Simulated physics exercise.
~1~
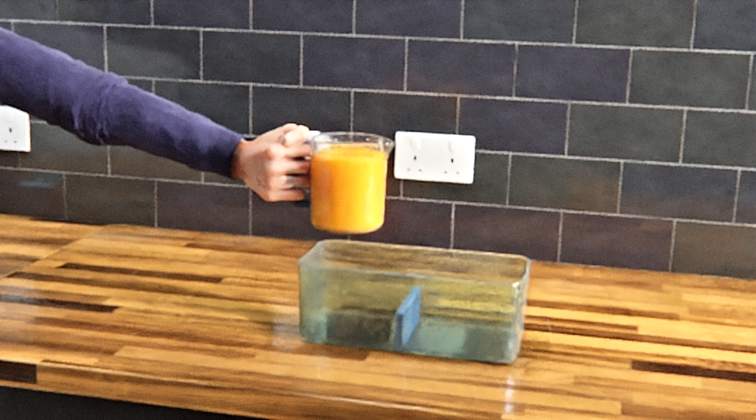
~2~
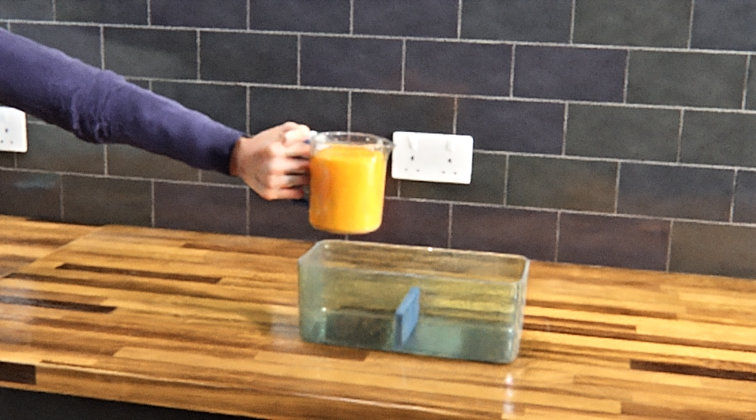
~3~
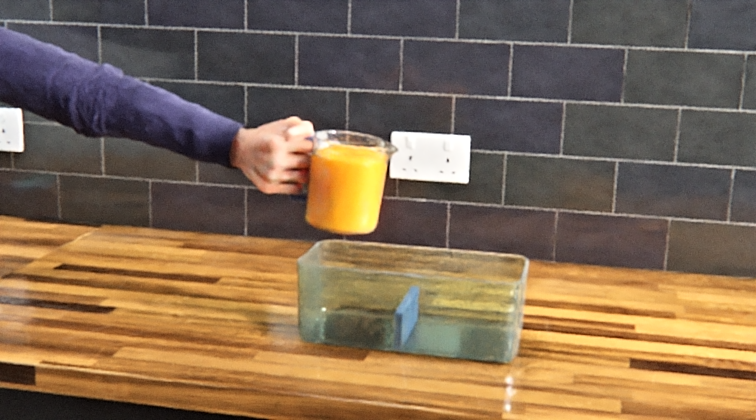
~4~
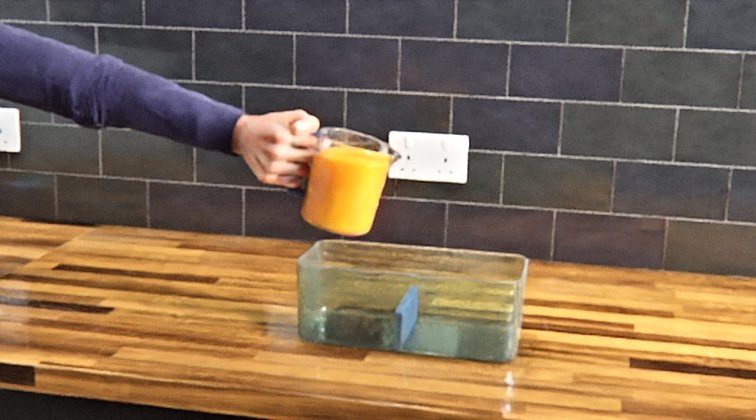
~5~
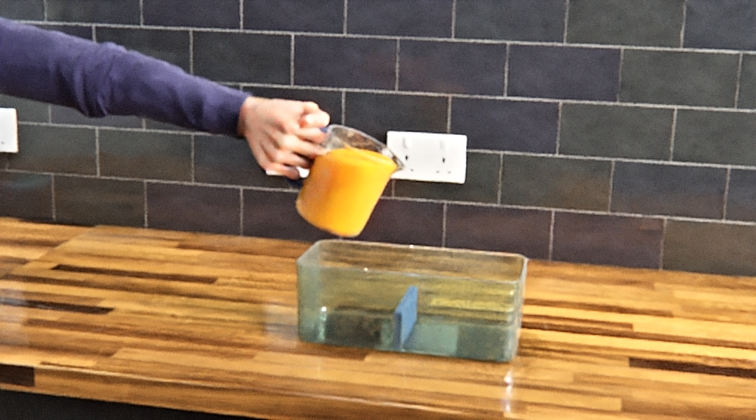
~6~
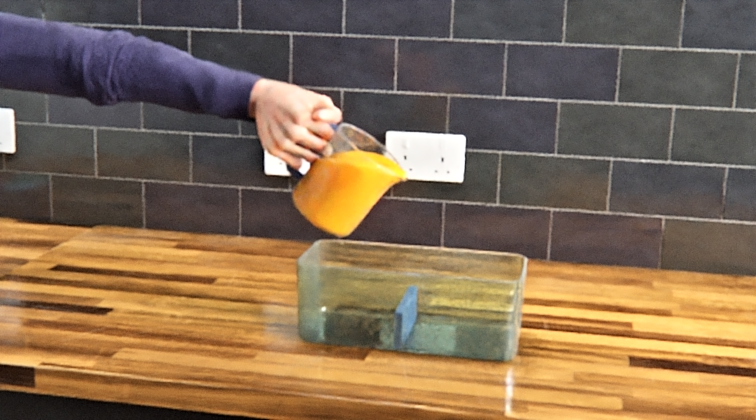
A hand tilts a glass jug of orange juice rightward above a divided glass basin.
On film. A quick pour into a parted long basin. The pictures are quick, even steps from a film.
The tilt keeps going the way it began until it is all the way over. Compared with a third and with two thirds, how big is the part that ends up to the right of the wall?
Highest of three bands.
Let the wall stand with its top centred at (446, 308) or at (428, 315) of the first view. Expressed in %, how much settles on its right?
First try close to 10 percent, second try close to 45 percent.
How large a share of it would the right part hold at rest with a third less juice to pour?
Close to 75 per cent.
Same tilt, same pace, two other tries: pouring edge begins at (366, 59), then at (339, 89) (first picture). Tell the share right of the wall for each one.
It would come to near 65 per cent, and then near 5 per cent.
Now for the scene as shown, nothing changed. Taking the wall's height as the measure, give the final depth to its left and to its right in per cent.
Left side roughly 10, right side roughly 60.
A moment on, the jug is tipped right over and 54 per cent is still to pour, 0 is left of the wall and 25 right of it.
Next, the jug is tipped right over and 12 per cent is still to pour, 10 is left of the wall and 69 right of it.
Then the jug is tipped right over and 1 per cent is still to pour, 15 is left of the wall and 81 right of it.
Later the jug is tipped right over and 0 per cent is still to pour, 16 is left of the wall and 82 right of it.
In the end 16 per cent lies left of the wall, 82 right of it and 1 outside.
